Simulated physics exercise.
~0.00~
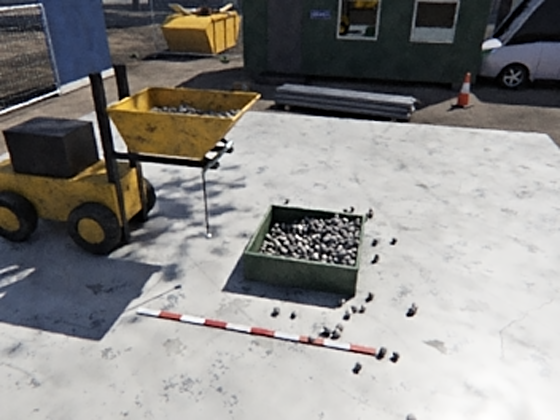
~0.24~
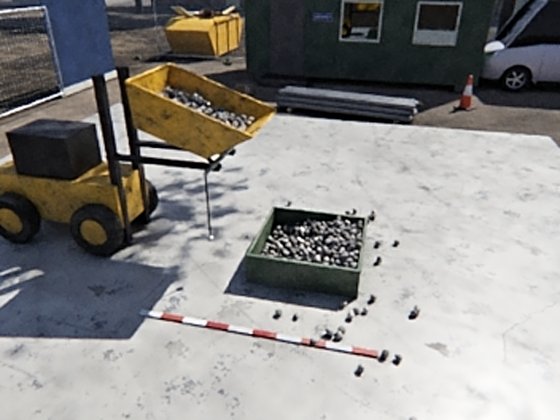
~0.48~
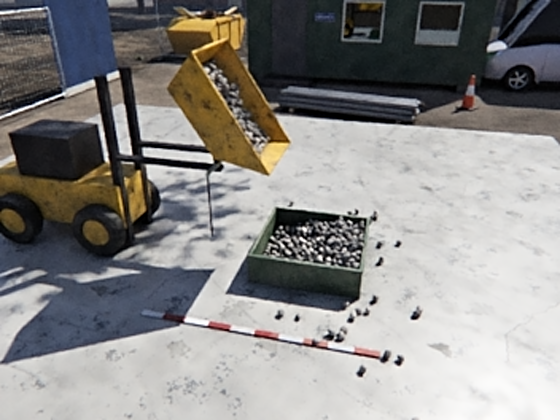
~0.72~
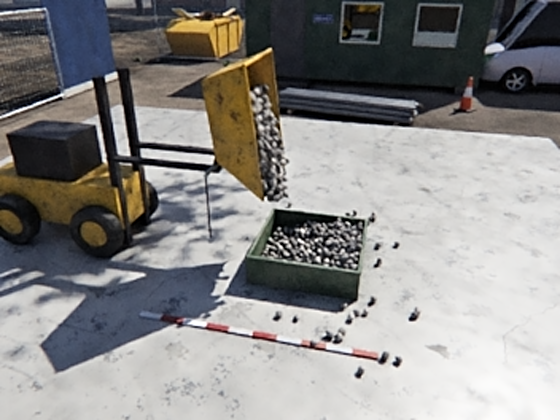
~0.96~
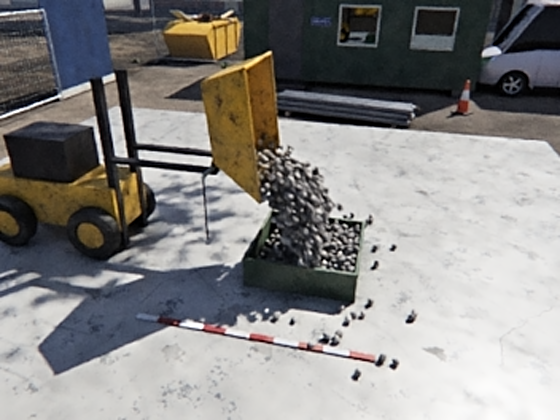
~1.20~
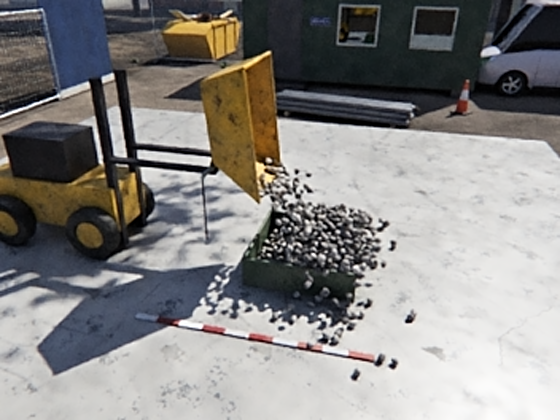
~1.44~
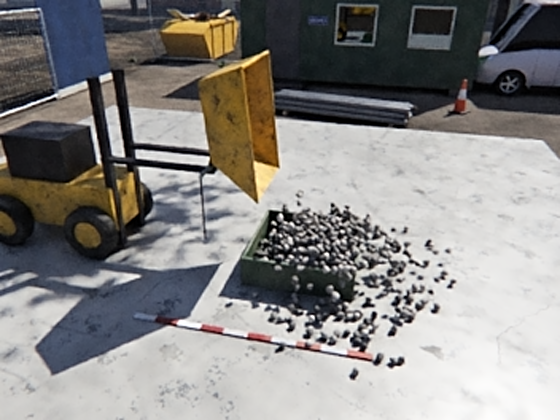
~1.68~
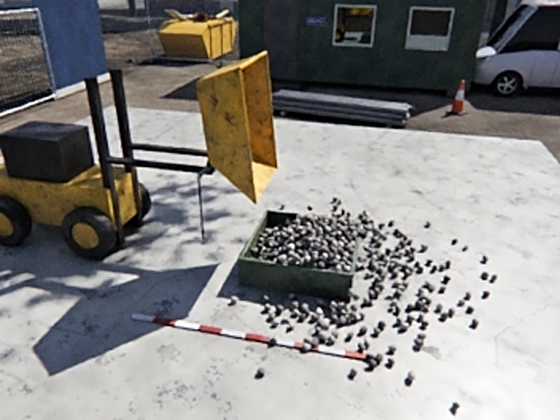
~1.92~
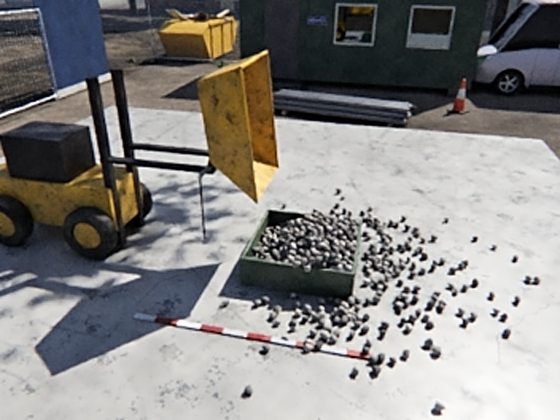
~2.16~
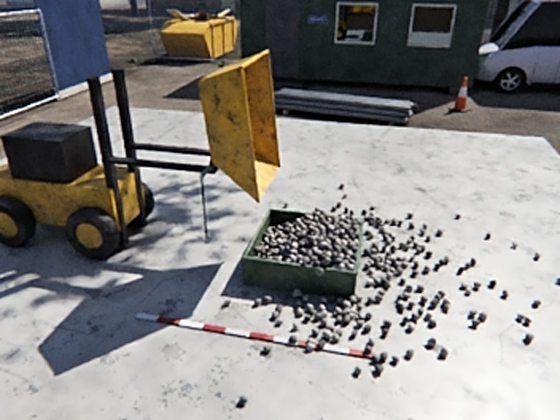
Yellow skip on a forklift tipping grey stones into an already filled green bin, many spilling rightward across the pale ground.
